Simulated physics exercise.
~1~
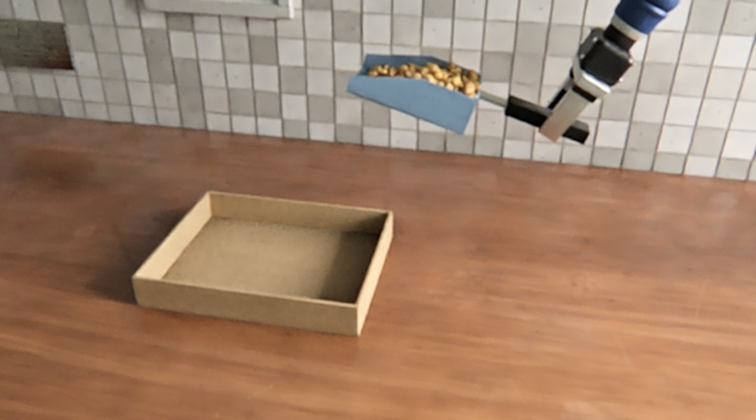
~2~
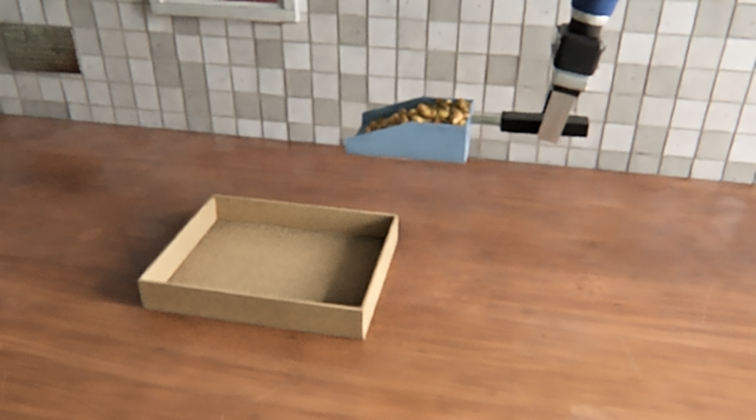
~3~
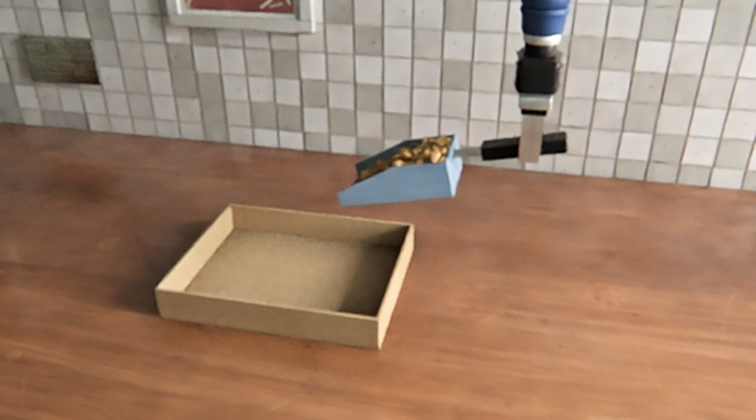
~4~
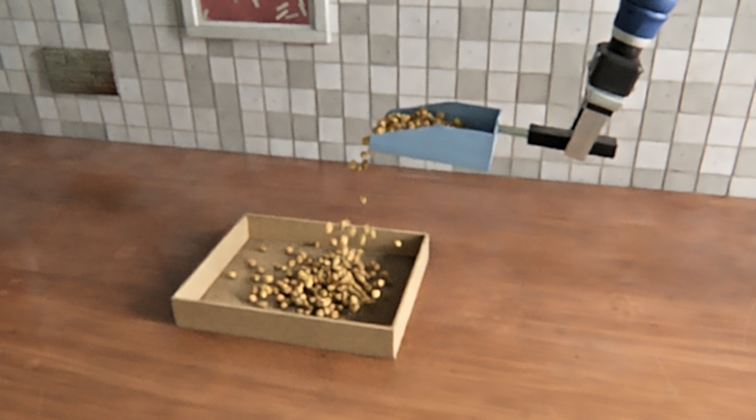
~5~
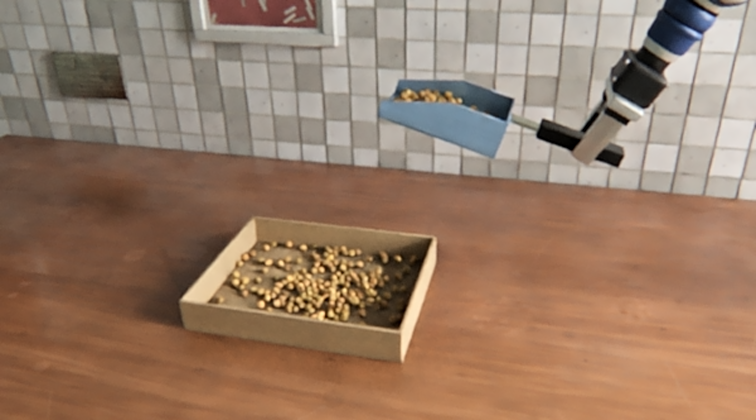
We see a robot arm lower a blue scoop heaped with dried chickpeas toward a shallow tray on a wooden table, tip many of them in, then lift and tilt back, leaving chickpeas scattered across the tray and some still in the scoop.
